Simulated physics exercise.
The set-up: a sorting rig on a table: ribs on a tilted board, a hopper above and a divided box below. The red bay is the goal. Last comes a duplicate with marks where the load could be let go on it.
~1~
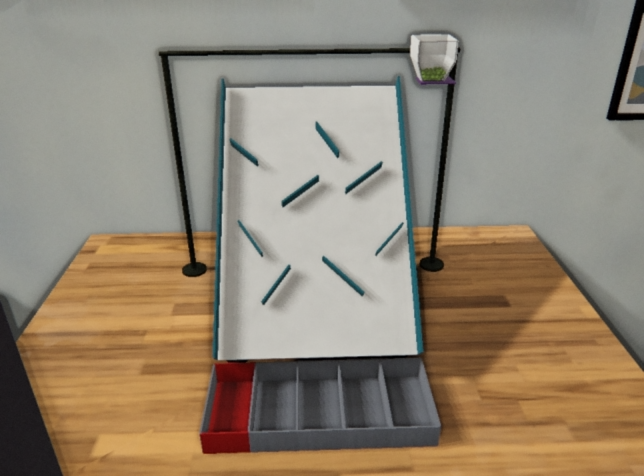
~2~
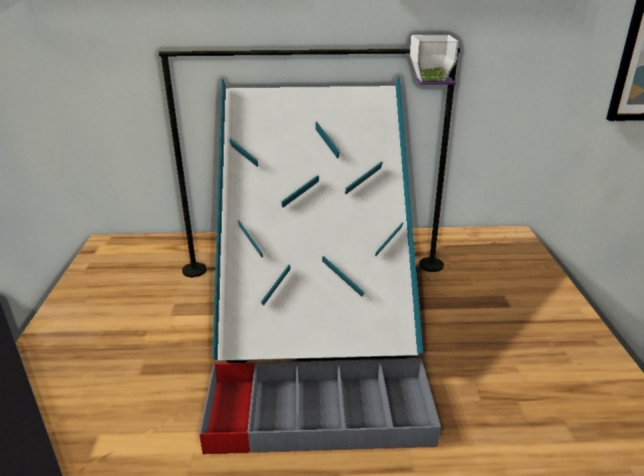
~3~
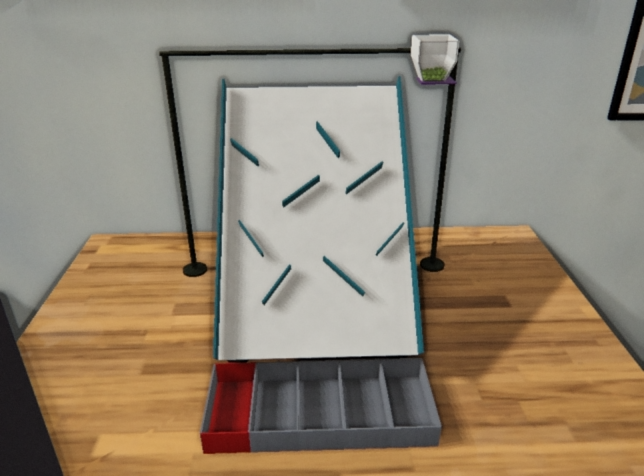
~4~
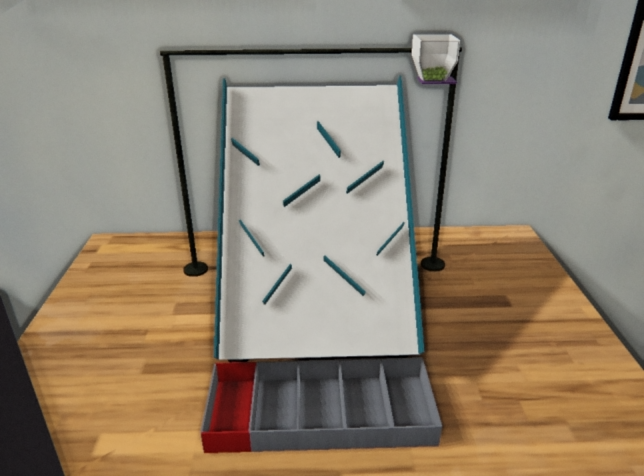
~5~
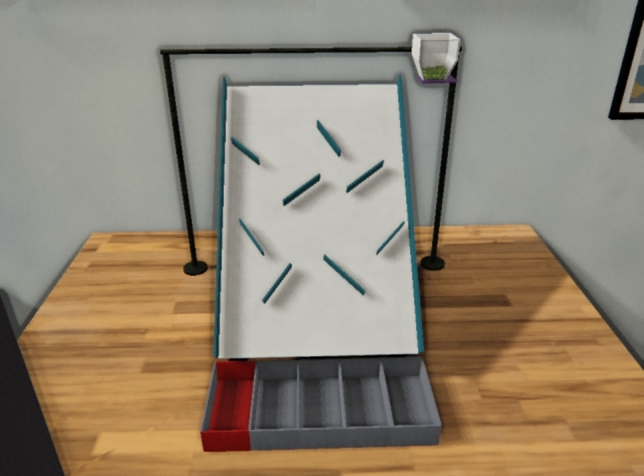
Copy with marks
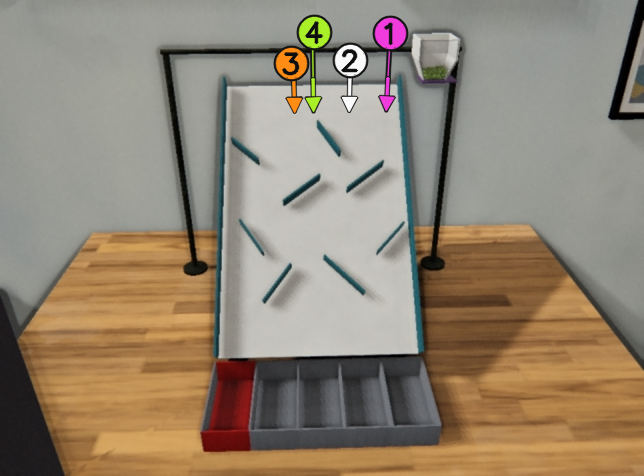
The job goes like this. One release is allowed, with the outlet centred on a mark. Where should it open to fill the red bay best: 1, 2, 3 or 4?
3 is best.
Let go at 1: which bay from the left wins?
It is the fifth one.
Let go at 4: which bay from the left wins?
It is the first one.
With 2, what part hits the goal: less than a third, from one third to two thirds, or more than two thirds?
Mark 2 gives less than a third.
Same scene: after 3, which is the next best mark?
Mark 4.
On the marked copy, mark 1 meets the board at (386, 105); mark 2 meets the board at (349, 106); mark 3 meets the board at (294, 107); mark 4 meets the board at (313, 106).
For mark 1, a small part in the red bay, most in other bays, a small part outside the box.
For mark 2, a small part in the red bay, most in other bays, a small part outside the box.
For mark 3, nearly all in the red bay, a small part in other bays.
For mark 4, about two thirds in the red bay, about a third in other bays, a stray few outside the box.
